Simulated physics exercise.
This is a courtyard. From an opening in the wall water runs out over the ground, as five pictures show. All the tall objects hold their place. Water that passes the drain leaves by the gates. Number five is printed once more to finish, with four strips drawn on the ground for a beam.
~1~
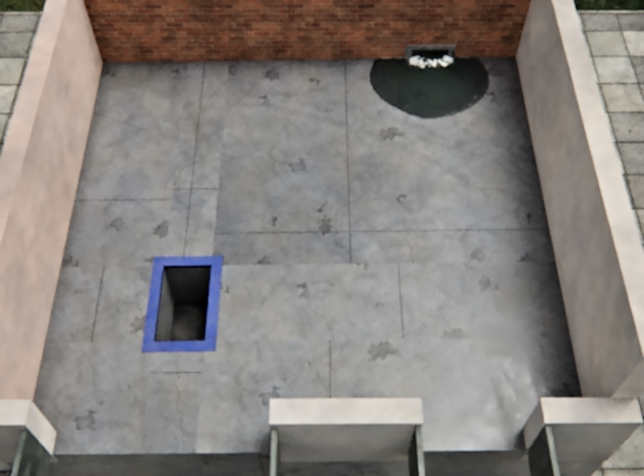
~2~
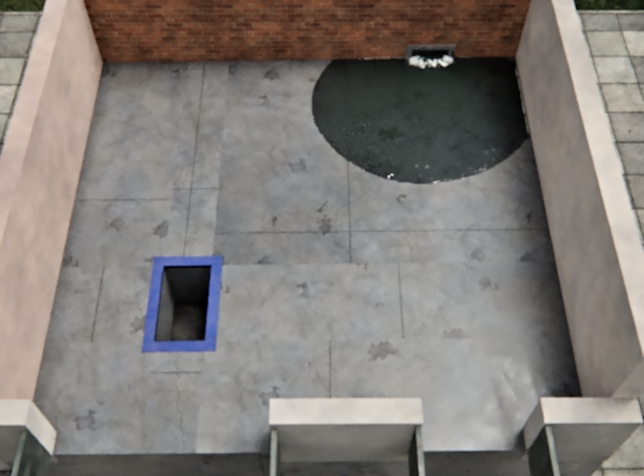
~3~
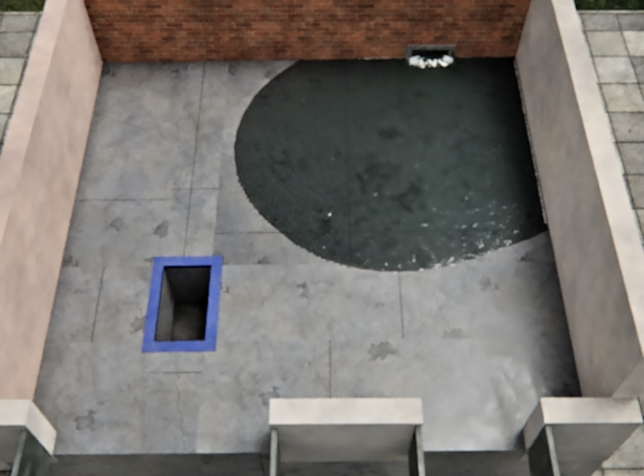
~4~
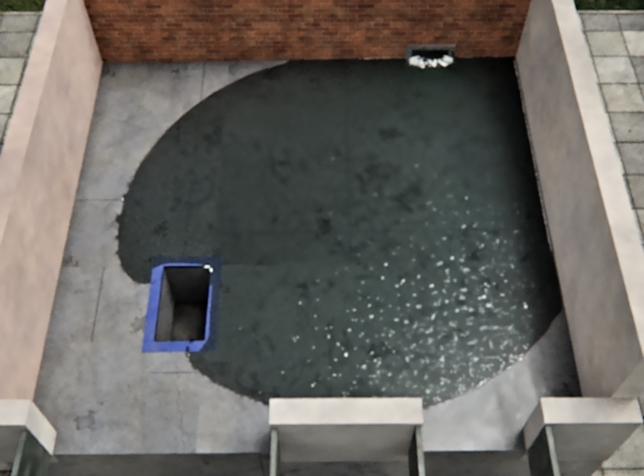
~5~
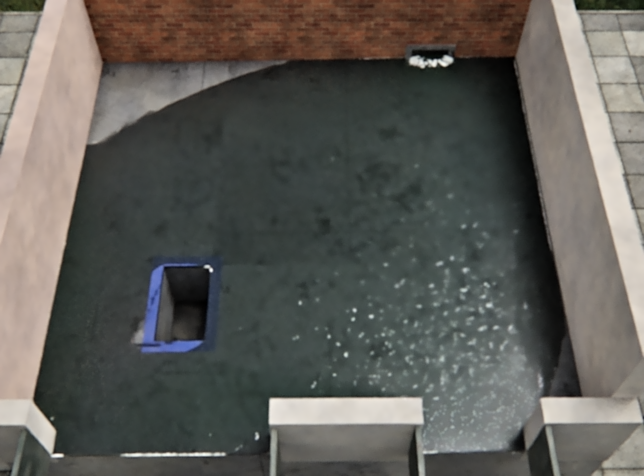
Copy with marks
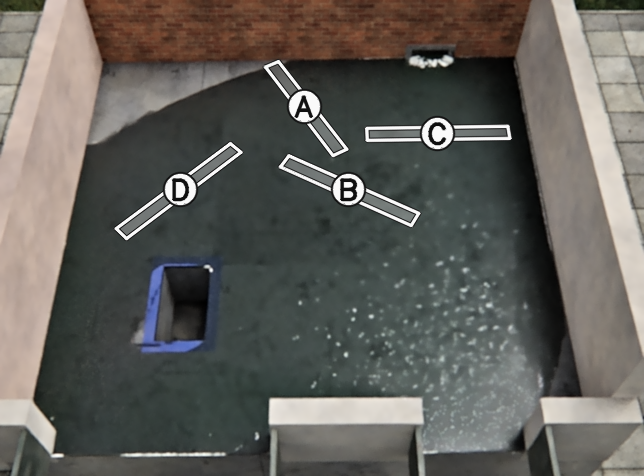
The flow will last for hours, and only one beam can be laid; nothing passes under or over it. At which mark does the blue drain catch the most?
Choose D.
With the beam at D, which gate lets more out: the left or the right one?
The left one.
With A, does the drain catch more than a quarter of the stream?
No, it does not.
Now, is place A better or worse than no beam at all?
Place A is worse.
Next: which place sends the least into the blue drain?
Place B.
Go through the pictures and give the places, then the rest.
Outfall at (430, 52); blue drain at (184, 302); open gate at (165, 431); open gate at (468, 428); water covers 5 % of the ground and shows as far out as (470, 104); blue drain still dry.
Water covers 17 % of the ground and shows as far out as (436, 178); blue drain still dry.
Water covers 36 % of the ground and shows as far out as (298, 237); blue drain still dry.
Water covers 67 % of the ground and shows as far out as (218, 347); blue drain taking water.
Water covers 87 % of the ground and shows as far out as (41, 364); blue drain taking water.
On the marked copy, A from (272, 64) to (339, 152); B from (284, 161) to (415, 219); C from (367, 134) to (508, 132); D from (121, 233) to (235, 147).
With A, about 17 % of the stream runs into the blue drain, about 83 % out by the gates.
With B, about 8 % of the stream runs into the blue drain, about 92 % out by the gates.
With C, about 17 % of the stream runs into the blue drain, about 83 % out by the gates.
With D, about 27 % of the stream runs into the blue drain, about 73 % out by the gates.
